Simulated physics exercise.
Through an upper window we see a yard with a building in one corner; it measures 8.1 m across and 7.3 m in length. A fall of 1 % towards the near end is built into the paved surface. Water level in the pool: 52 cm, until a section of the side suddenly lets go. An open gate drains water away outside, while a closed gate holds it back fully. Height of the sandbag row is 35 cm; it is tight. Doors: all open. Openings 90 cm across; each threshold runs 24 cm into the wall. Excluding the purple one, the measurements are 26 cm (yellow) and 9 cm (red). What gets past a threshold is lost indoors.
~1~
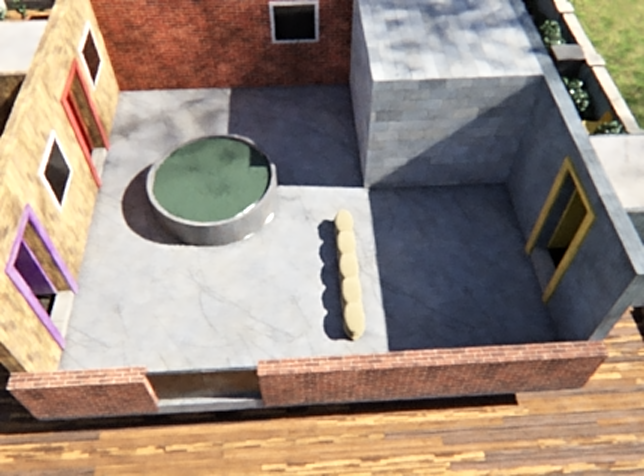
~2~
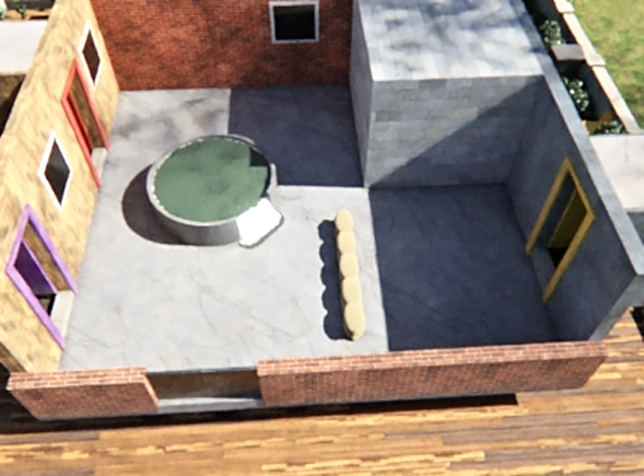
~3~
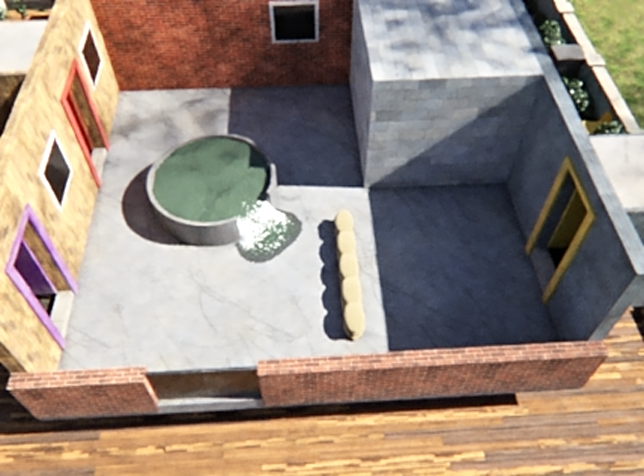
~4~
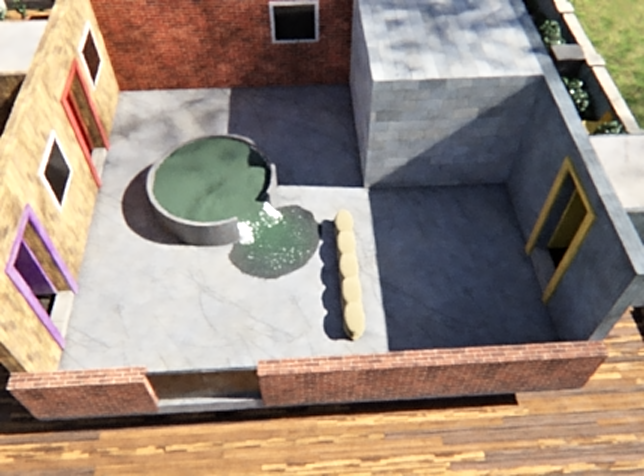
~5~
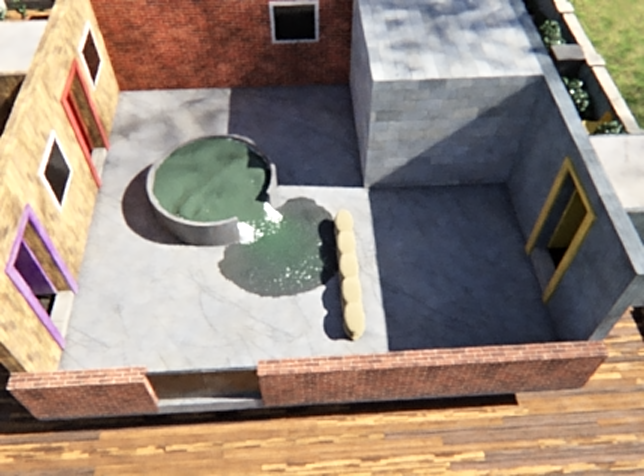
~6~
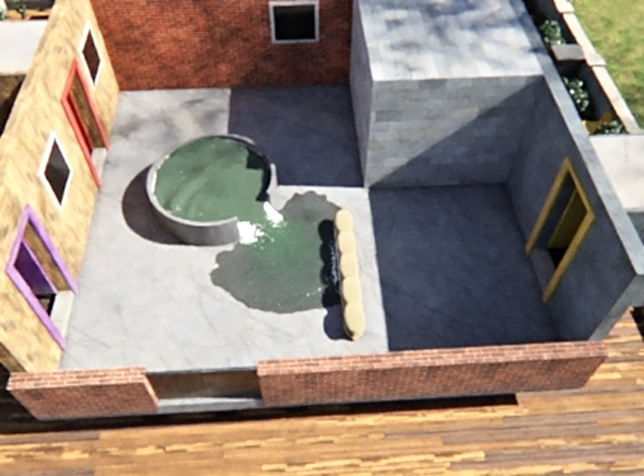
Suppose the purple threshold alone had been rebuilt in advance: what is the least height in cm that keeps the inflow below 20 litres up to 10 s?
About 7 cm.
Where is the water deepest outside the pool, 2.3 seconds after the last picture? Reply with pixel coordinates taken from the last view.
Around pixel (308, 371).
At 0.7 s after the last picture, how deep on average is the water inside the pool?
About 40 centimetres.
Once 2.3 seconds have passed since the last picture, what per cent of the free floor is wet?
Near 30 per cent is wet.
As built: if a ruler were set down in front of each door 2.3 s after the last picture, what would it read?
Door depths (cm): Purple = 0, yellow = 0, red = 0.
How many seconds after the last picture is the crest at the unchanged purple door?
Around 3.5 s.
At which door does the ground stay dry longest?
Answer: The red door.
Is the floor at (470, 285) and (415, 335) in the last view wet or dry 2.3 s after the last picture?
I'd call the first spared by the flood and the second touched by the flood.
Then, 0.7 s after the last picture water covers 15 % of the floor, deepest (30 cm) near (331, 243); it has not reached the purple door.
Then, 2.3 s after the last picture water covers 30 % of the floor, deepest (29 cm) near (308, 371); it has not reached the purple door.
Then, 9.3 s after the last picture water covers 90 % of the floor, deepest (10 cm) near (309, 382); 7 cm at the purple door, 0 litres in over its 13 cm threshold.
At the purple door as built, the water peaked near 11 cm, 3.5 s after the last picture.
With a threshold of 6 cm, 34 litres would have come in within the 10 s; with 8.5 cm, 7 litres. So under 20 litres takes about 7 cm.
